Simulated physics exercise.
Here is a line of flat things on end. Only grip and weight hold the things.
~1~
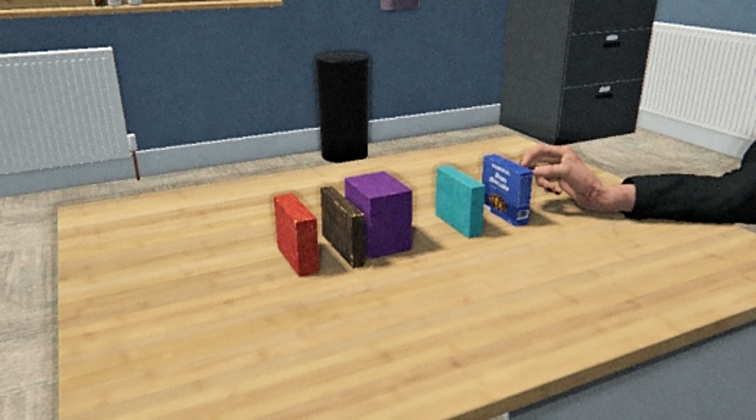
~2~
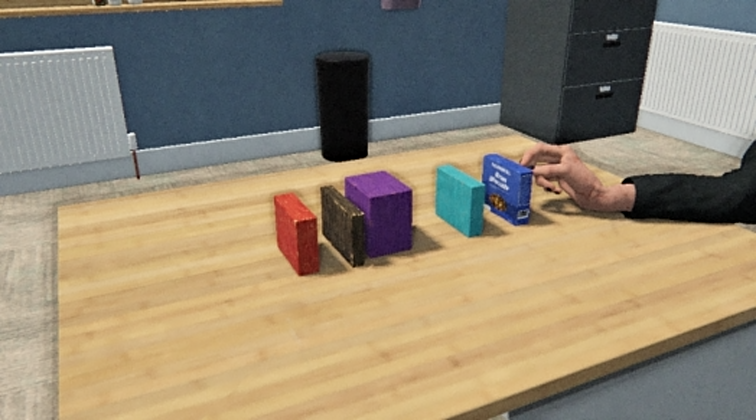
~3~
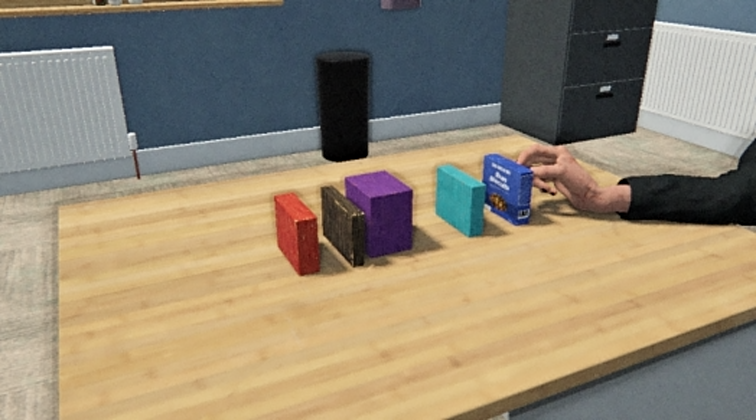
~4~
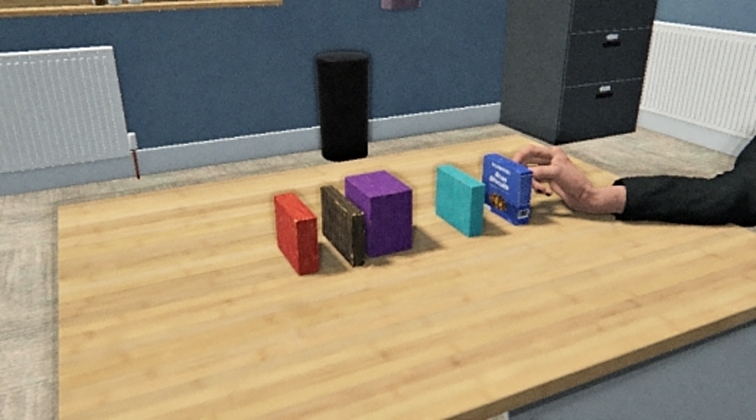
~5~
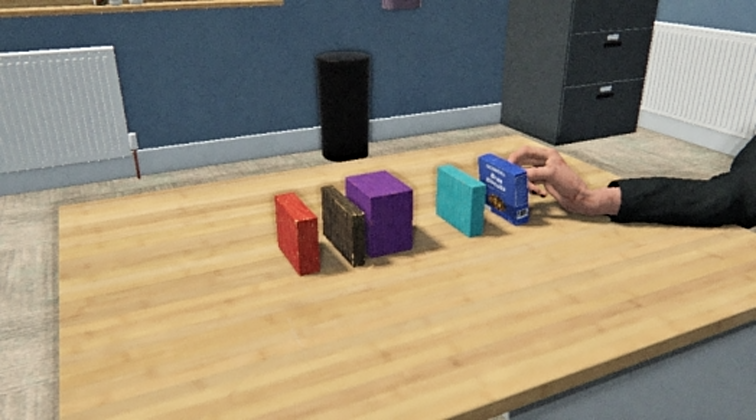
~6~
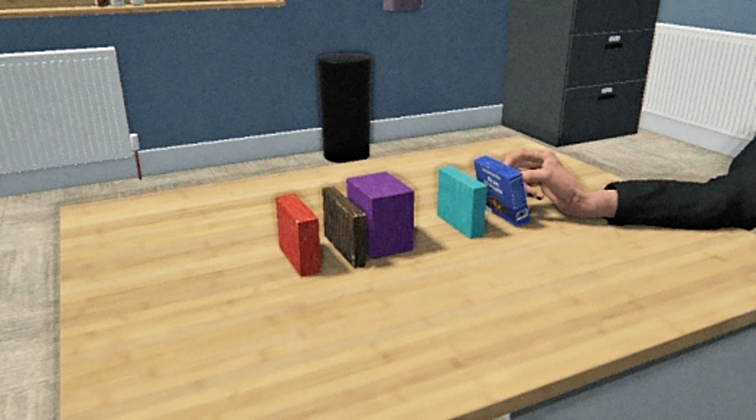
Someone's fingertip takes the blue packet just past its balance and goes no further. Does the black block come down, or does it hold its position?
It is still on end.
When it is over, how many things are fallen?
The count is 1.
Then, 0.20 s on from there, blue packet 47° over.
Then, 0.30 s on from there, blue packet 68° over.
Then, 0.40 s on from there, blue packet 88° over.
Then, 0.80 s on from there, blue packet 90° over.
In the end, all 3 unmoved. At the end, from the last picture's camera, black block near (343, 226).
